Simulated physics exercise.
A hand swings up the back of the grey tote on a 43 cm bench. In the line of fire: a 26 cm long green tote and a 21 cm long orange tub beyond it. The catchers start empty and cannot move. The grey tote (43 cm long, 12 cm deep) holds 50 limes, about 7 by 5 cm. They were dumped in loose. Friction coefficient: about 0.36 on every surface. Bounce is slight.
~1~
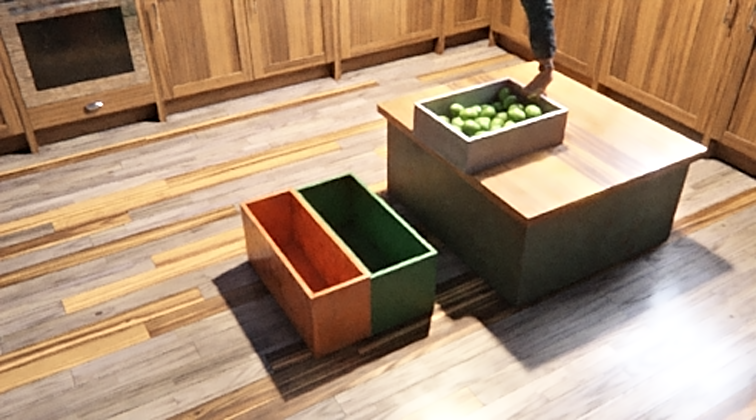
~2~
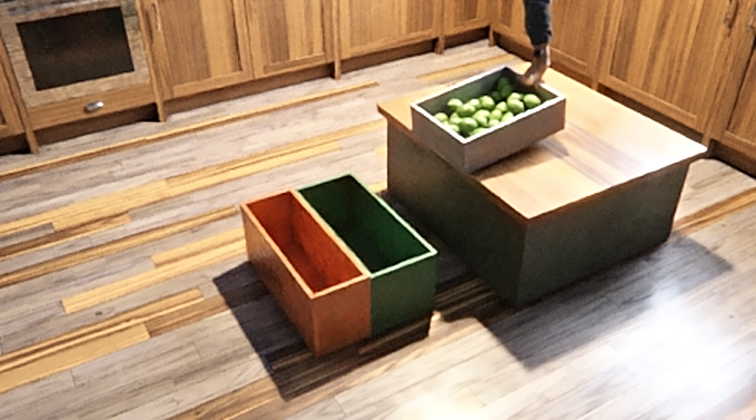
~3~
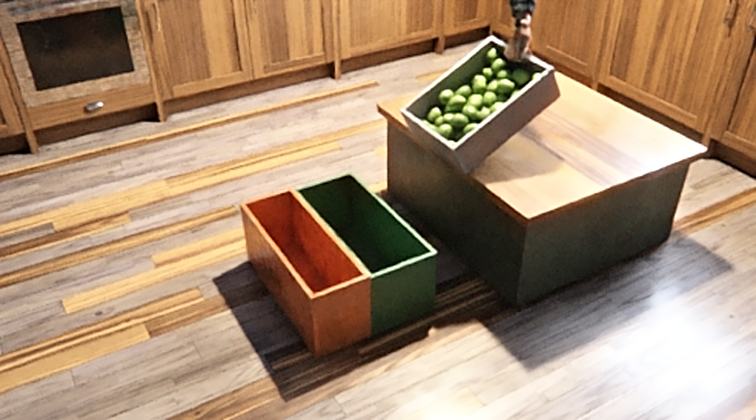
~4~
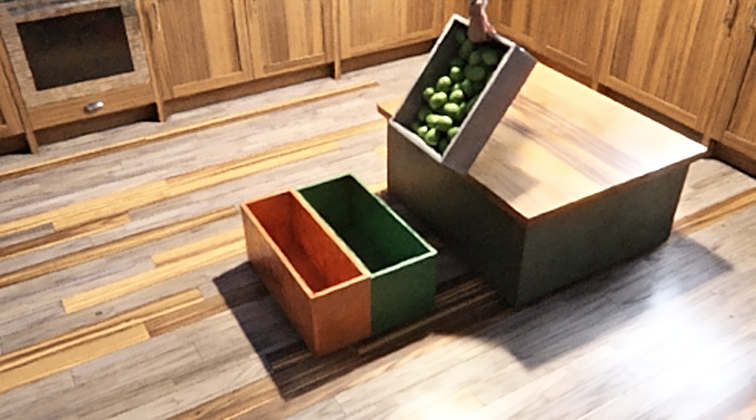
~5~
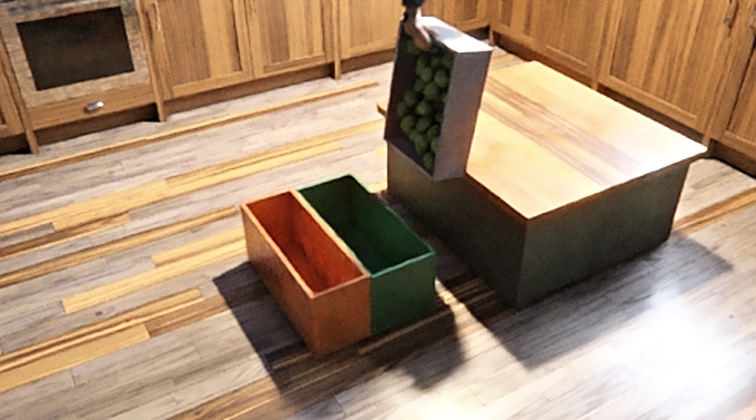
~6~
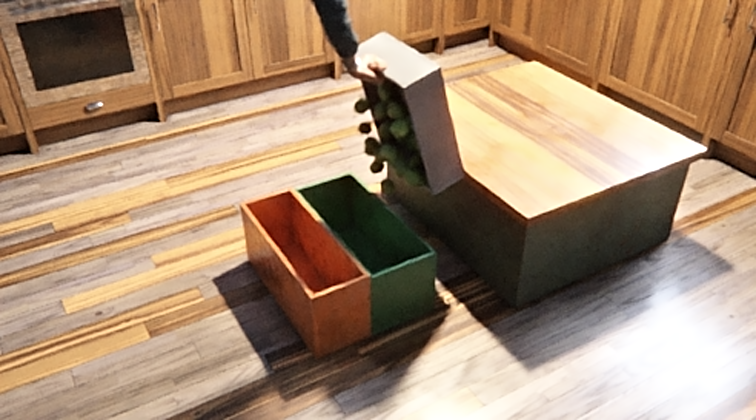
A hand lifts and tilts a grey tote of limes leftward off a wooden-topped bench.
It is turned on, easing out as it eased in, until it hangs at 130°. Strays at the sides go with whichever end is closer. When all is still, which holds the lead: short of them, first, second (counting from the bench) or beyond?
The first one, the green tote, gets the most.
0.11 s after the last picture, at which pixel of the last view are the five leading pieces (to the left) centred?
Around (338, 211).
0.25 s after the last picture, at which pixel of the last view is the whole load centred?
Around (362, 233).
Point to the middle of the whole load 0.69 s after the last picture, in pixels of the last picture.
At about (359, 263).
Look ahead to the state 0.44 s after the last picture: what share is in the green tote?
About 75 per cent.
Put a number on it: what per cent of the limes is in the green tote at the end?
Near 75 in a hundred.
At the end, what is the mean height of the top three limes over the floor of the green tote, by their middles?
About 8 cm.
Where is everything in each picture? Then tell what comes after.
In the first frame (places track the rim corner closest to us here), grey tote (470, 139); green tote (373, 276); tipped 0°; all still inside.
The second frame shows grey tote (466, 141); tipped 7°.
The third frame shows grey tote (455, 146); tipped 27°.
The fourth frame shows grey tote (442, 159); tipped 53°.
The fifth frame shows grey tote (433, 177); tipped 81°.
The sixth frame shows grey tote (432, 192); green tote (373, 276); tipped 106°; 15 out, the lowest lime at (388, 187).
Then, 0.11 s after the last picture, tilt 121°; 19 still in the grey tote, 10 in the green tote and 21 in the air.
Then, 0.25 s after the last picture, tilt 130°; 5 still in the grey tote, 31 in the green tote and 14 in the air.
Then, 0.44 s after the last picture, tilt 130°; 38 in the green tote, 1 in the orange tub, 3 on the ground short of the green tote and 8 in the air.
Final count (0.69 s after the last picture), 38 in the green tote, 1 in the orange tub, 10 on the ground short of the green tote and 1 on the ground beyond the orange tub.
